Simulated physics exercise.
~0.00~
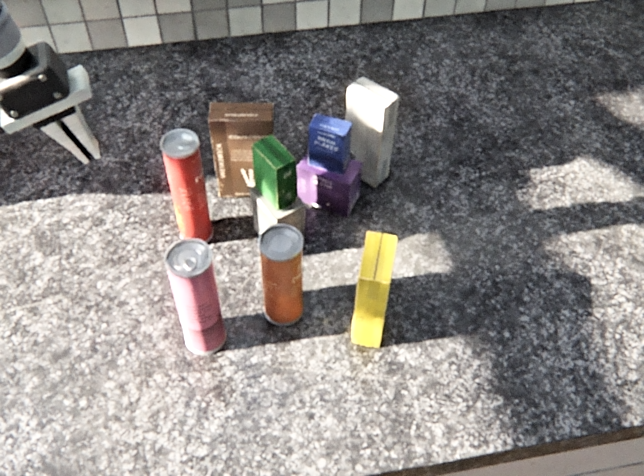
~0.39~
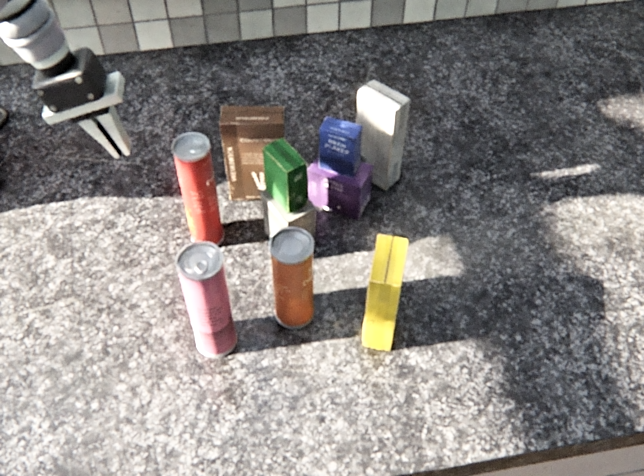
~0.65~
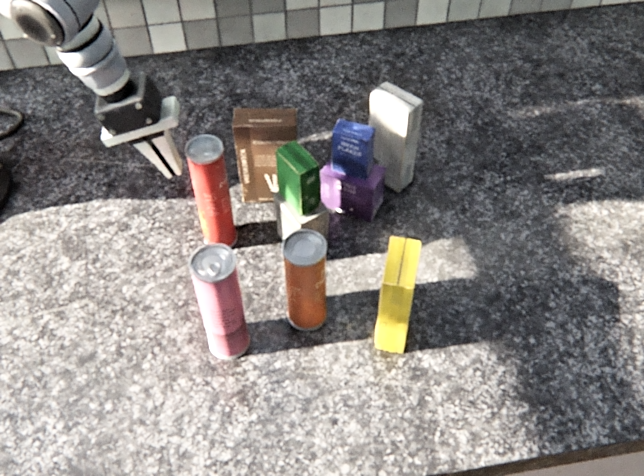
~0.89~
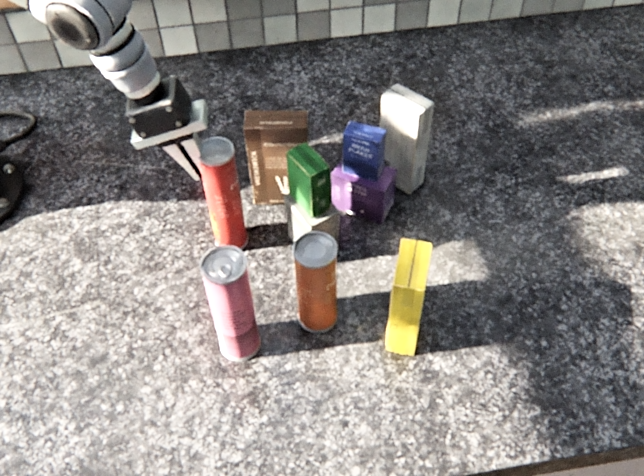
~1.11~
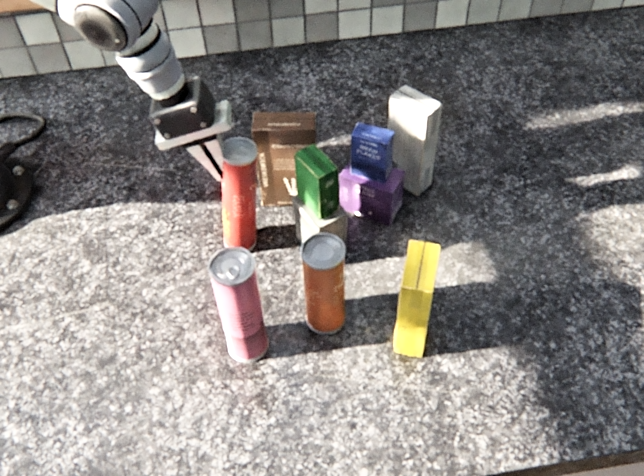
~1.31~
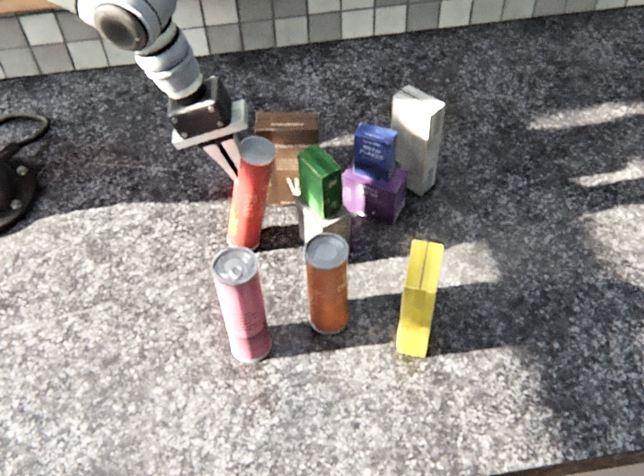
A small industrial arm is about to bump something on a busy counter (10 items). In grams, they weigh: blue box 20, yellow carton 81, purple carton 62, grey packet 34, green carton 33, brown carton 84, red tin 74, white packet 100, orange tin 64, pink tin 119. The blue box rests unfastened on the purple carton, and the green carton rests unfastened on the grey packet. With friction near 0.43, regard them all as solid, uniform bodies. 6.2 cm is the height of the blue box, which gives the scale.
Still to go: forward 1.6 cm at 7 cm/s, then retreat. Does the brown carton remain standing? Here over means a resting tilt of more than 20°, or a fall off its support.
Yes.
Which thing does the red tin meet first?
That would be the green carton.
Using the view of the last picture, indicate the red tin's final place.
Roughly at pixel (308, 266) in the last picture.
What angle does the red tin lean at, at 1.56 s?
20 degrees or so off vertical.
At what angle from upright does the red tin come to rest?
About 90°.
After 1.56 s, green carton and red tin touch at 1.53 s; leaning red tin 21°.
After 1.86 s, leaning red tin 21°.
After 2.31 s, leaning red tin 26°.
At rest, past 20° or fallen, red tin. Standing, pink tin, brown carton, orange tin, grey packet, yellow carton, purple carton, white packet, blue box and green carton.
